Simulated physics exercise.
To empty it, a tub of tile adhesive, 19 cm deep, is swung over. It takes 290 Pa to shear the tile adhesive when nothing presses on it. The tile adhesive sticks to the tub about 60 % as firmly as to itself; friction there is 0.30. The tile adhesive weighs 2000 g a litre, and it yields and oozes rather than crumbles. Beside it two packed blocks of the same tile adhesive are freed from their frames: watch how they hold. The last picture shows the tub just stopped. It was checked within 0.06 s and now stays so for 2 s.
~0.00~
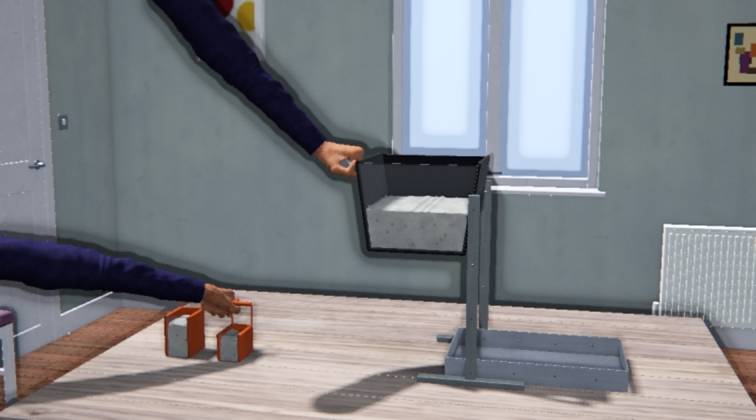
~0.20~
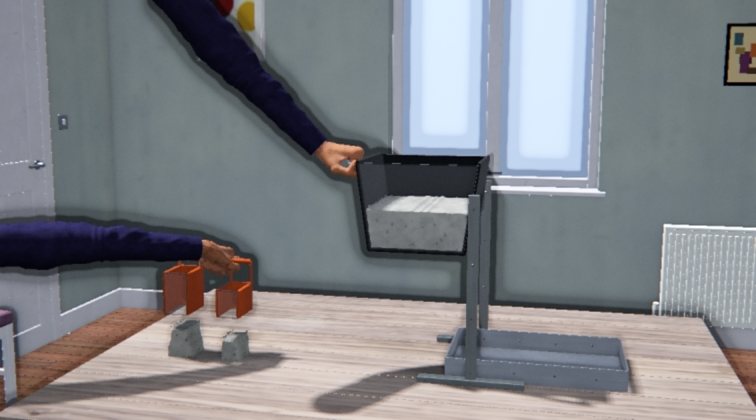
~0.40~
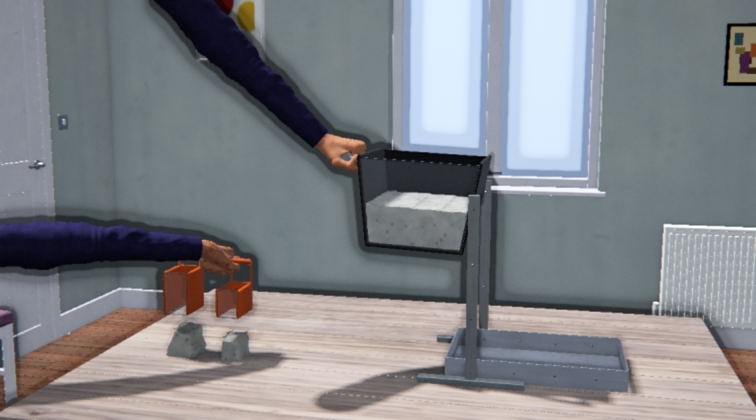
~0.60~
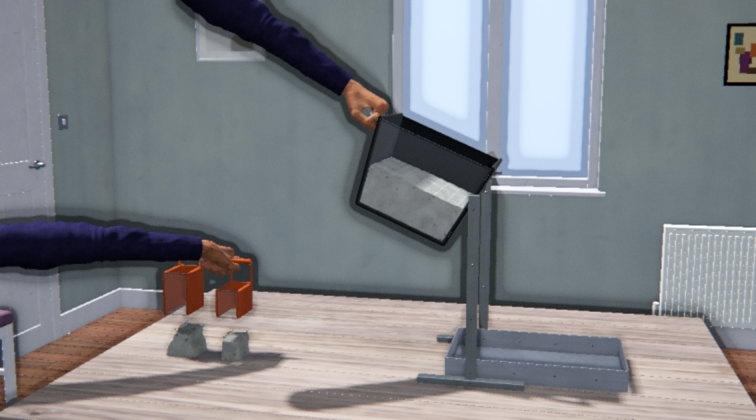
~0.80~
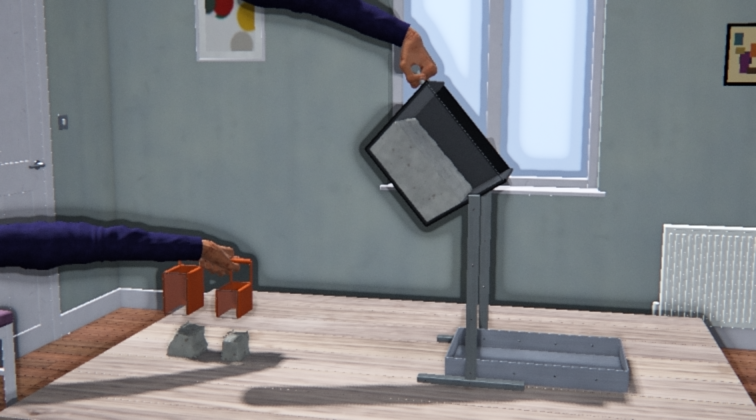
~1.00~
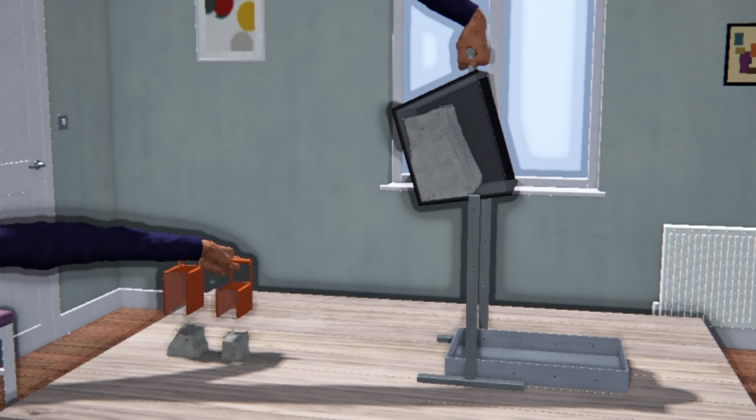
To begin with, one hand holds the rim of a dark tub of grey paste on a stand while another lifts two orange holders off two small grey blocks on the table. The left block sags and spreads slightly, then the upper hand swings the tub up and over to the right, steeply tilted.
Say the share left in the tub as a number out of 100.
Expect roughly 99 %.
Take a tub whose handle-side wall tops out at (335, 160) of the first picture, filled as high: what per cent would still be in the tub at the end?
Then about 80 %.
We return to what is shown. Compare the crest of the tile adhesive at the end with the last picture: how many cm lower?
Some 8 cm.
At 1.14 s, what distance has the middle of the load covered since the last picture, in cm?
Roughly 4 cm.
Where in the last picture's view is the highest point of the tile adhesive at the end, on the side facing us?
At about (476, 146).
After 1.14 s, the tub is at 73 degrees and holds 100 %.
After 1.31 s, the tub is at 73 degrees and holds 100 %.
After 1.48 s, the tub is at 73 degrees and holds 99 %.
After 1.65 s, the tub is at 73 degrees and holds 99 %.
After 3.00 s, the tub is at 73 degrees and holds 99 %.
